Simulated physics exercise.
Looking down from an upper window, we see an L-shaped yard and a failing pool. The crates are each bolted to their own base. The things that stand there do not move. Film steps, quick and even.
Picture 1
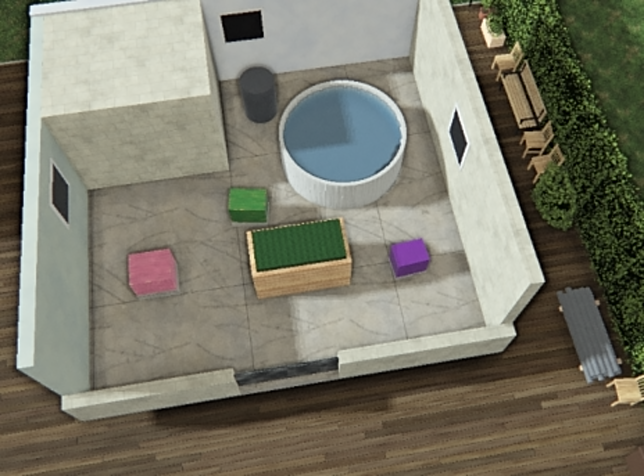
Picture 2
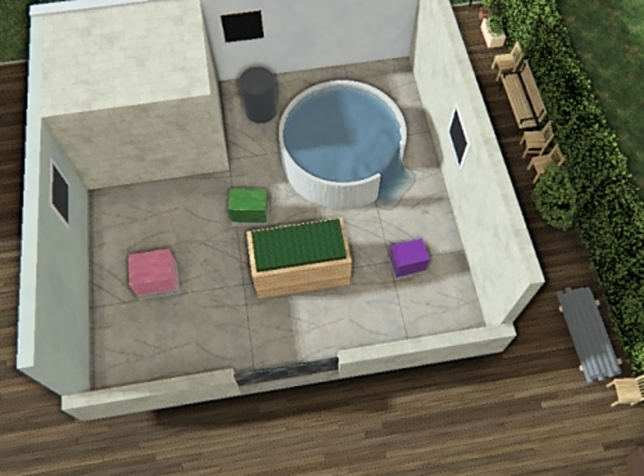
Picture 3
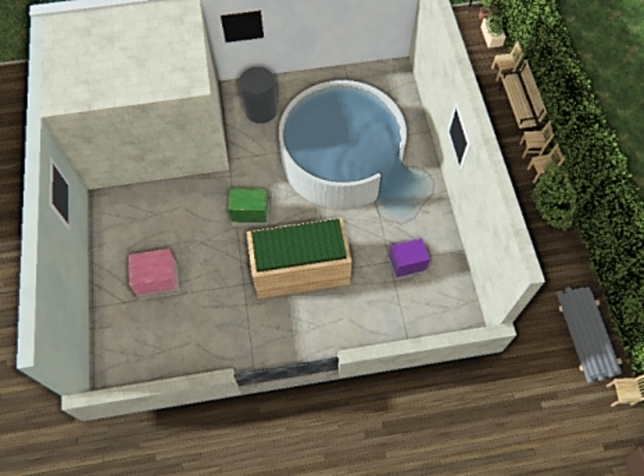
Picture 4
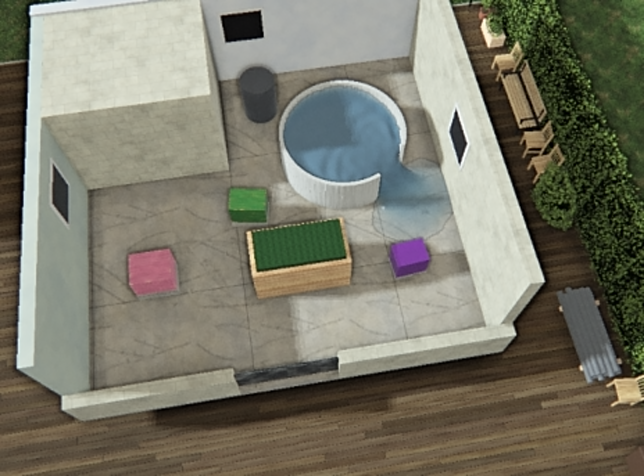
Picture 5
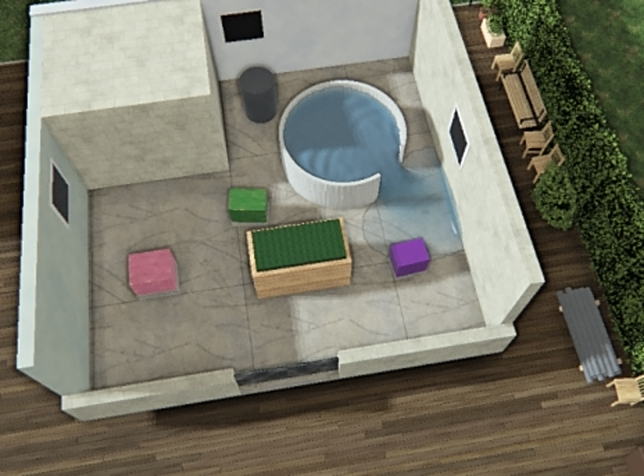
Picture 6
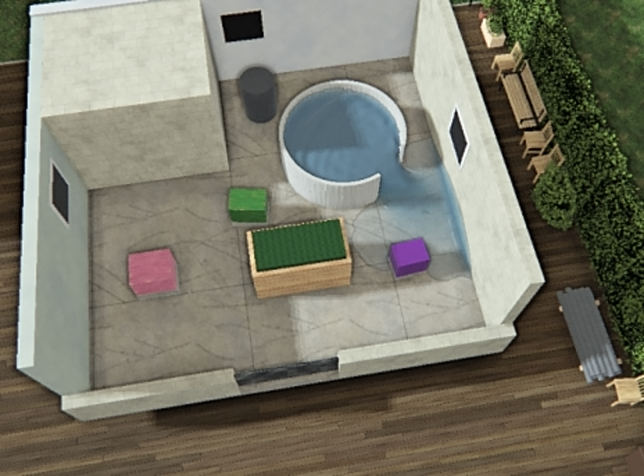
The clip shows a walled, L-shaped yard from above, with a round white pool whose lower right side opens; water pours out, spreads across the paving to the right-hand wall and runs along it, while the coloured blocks stay still.
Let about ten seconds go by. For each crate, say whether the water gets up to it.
Outcome: The pink crate remains moisture-free. The purple crate picks up moisture. The green crate remains moisture-free.
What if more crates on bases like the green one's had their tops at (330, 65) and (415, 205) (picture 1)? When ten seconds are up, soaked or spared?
In that order: Is soaked, ends up wet.
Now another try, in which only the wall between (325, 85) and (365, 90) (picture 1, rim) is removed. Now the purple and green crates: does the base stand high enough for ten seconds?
Observed: Purple is doused; green is doused.
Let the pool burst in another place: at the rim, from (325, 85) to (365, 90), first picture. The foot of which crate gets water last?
That would be the one in pink.
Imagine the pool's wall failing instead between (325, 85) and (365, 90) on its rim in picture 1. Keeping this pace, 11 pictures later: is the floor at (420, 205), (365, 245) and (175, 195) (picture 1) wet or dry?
Obs. 1: Sodden; obs. 2: Moisture-free; obs. 3: Moisture-free.
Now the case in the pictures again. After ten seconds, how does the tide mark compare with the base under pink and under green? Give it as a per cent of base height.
Peak levels: Approx. 80 % then 80 %.
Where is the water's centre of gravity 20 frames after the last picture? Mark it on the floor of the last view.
Around pixel (363, 212) of the last picture.
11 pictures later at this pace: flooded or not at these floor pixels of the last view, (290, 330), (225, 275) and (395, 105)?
Point one left clear, point two left clear, point three sodden.
A moment on, water covers 20 % of the floor; the pink crate not reached, the purple crate water round its plinth, the green crate not reached.
Next, water covers 30 % of the floor; the pink crate not reached, the purple crate water round its plinth, the green crate not reached.
Then, water covers 55 % of the floor; the pink crate water round its plinth, the purple crate water round its plinth, the green crate water round its plinth.
Later, water covers 90 % of the floor; the pink crate water round its plinth, the purple crate water round its plinth, the green crate water round its plinth.
In the end, water covers 100 % of the floor; the pink crate stayed above the water, the purple crate was topped, the green crate stayed above the water.
